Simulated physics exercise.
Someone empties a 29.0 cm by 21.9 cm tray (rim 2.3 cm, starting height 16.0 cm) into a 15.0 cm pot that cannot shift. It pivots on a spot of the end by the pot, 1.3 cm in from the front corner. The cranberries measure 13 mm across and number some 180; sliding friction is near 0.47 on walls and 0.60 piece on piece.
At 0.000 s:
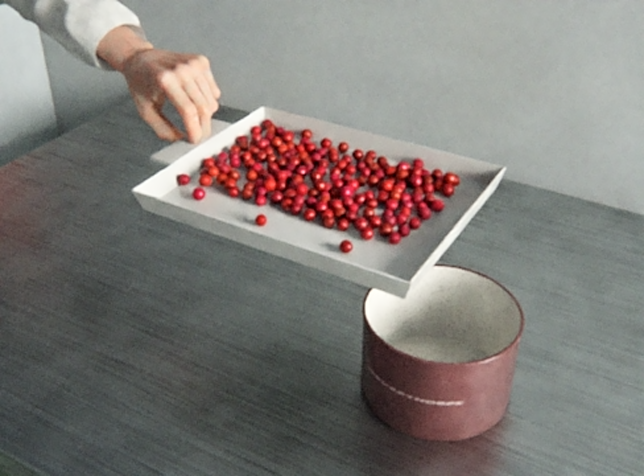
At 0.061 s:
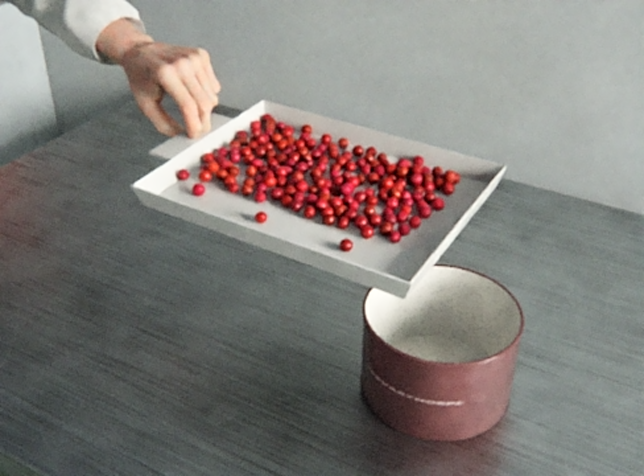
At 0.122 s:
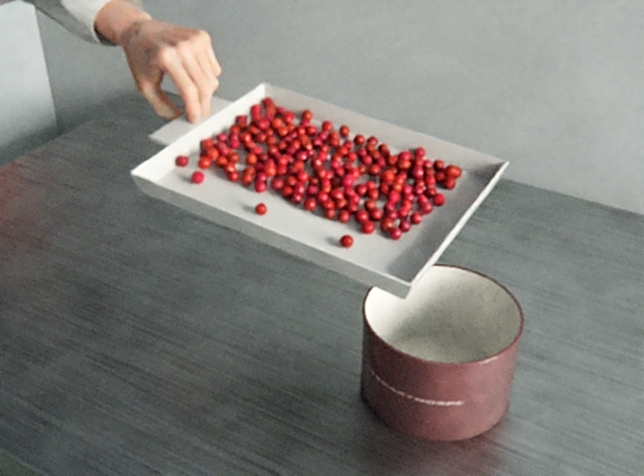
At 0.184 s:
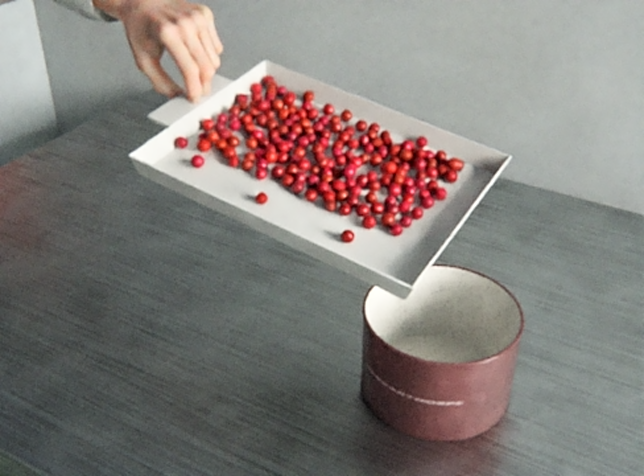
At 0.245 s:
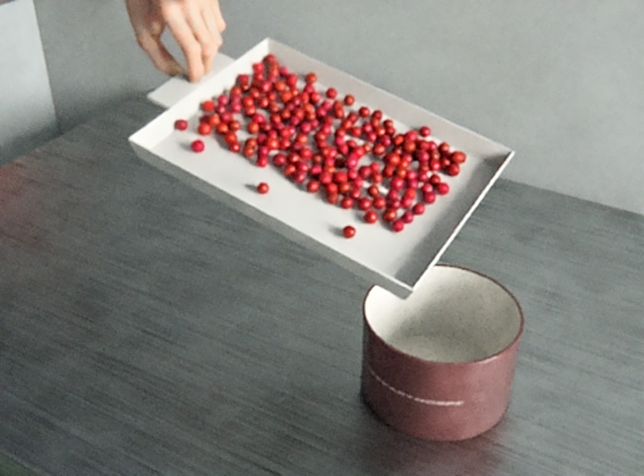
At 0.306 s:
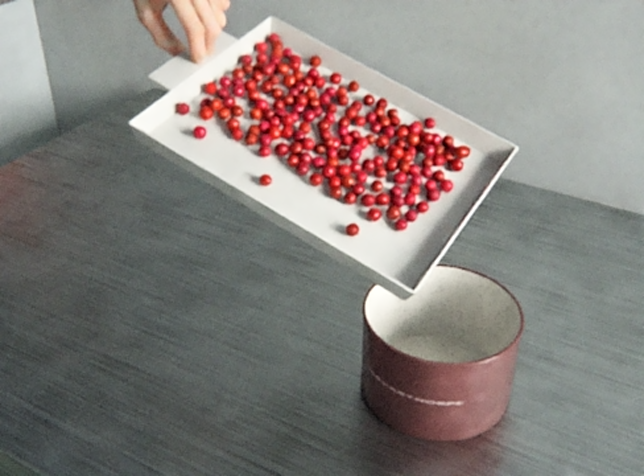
On a dark table, a hand tilts a tray of red cranberries above a pot.
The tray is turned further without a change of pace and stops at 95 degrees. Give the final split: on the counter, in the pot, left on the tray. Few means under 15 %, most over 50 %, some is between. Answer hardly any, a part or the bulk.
Counter the bulk, pot hardly any, tray hardly any.
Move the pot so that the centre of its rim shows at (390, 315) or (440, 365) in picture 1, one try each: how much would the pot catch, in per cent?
About 0 and 90 per cent.
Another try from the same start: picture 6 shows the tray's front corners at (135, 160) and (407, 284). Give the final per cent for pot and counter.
Pot 0, counter 100.
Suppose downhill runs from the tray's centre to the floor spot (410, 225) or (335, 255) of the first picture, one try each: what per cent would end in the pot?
About 50 and 0 per cent.
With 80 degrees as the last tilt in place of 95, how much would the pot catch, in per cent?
Then about 15 per cent.
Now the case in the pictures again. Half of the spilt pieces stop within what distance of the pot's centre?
Roughly 16 cm.
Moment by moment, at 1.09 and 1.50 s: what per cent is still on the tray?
About 70, 5.
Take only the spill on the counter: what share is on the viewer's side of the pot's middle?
About 100 per cent.
After 0.77 s, tilt 55 degrees; the tray holds 100 %, the pot 0 %.
Then, at 1.09 s, tilt 80 degrees; the tray holds 70 %, the pot 0 %.
Then, at 1.50 s, tilt 95 degrees; the tray holds 5 %, the pot 5 %.
In the end, at 2.5 s, counter 95 %, pot 5 %, tray 0 %.
